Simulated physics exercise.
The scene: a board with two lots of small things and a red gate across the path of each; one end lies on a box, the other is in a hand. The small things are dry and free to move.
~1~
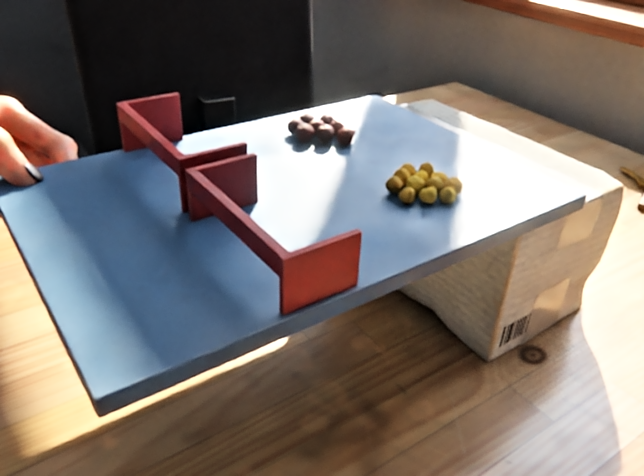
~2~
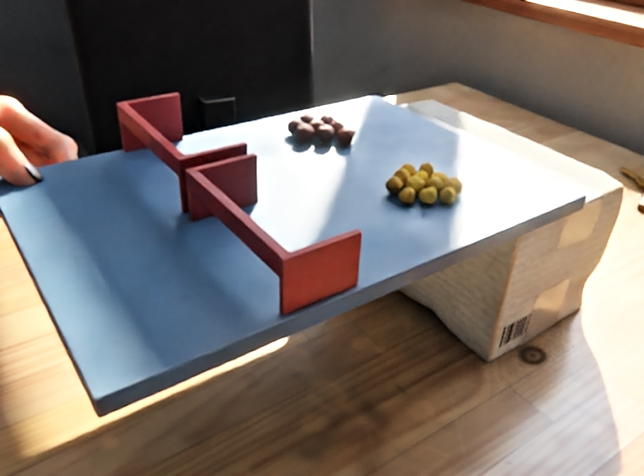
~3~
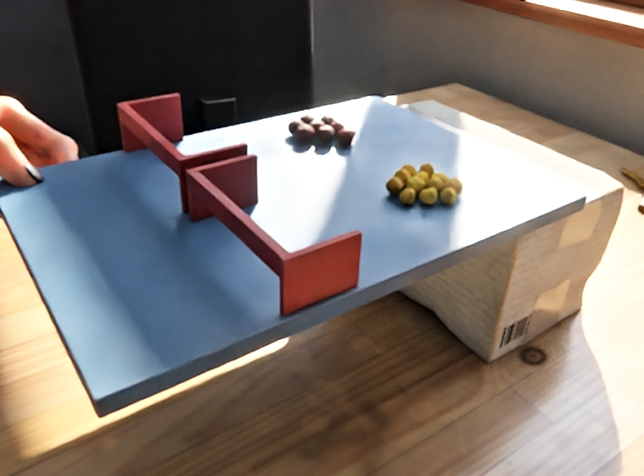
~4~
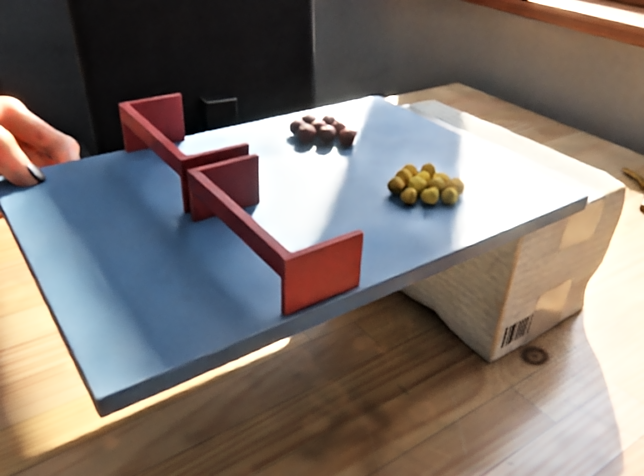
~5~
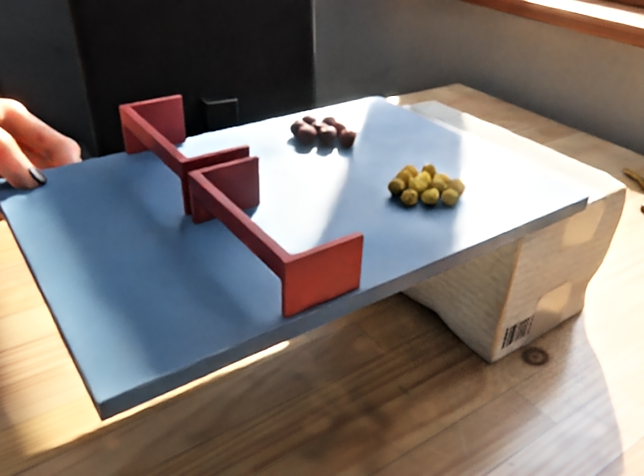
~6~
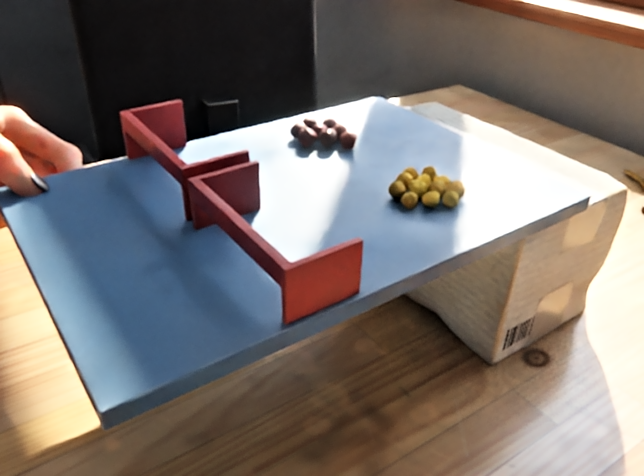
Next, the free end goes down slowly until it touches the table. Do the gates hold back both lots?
The nearer handful rolls on past the gate; the farther handful rolls on past the gate.
Then, 0.59 s after the last picture, board sloping at 11°; nearer handful where it was; farther handful where it was.
Then, 1.22 s after the last picture, board sloping at 22°; nearer handful on its way down; farther handful all past its gate.
Then, 1.96 s after the last picture, board resting at 26°; nearer handful all past its gate; farther handful all past its gate.
At rest, board resting at 26°; nearer handful all past its gate; farther handful all past its gate.
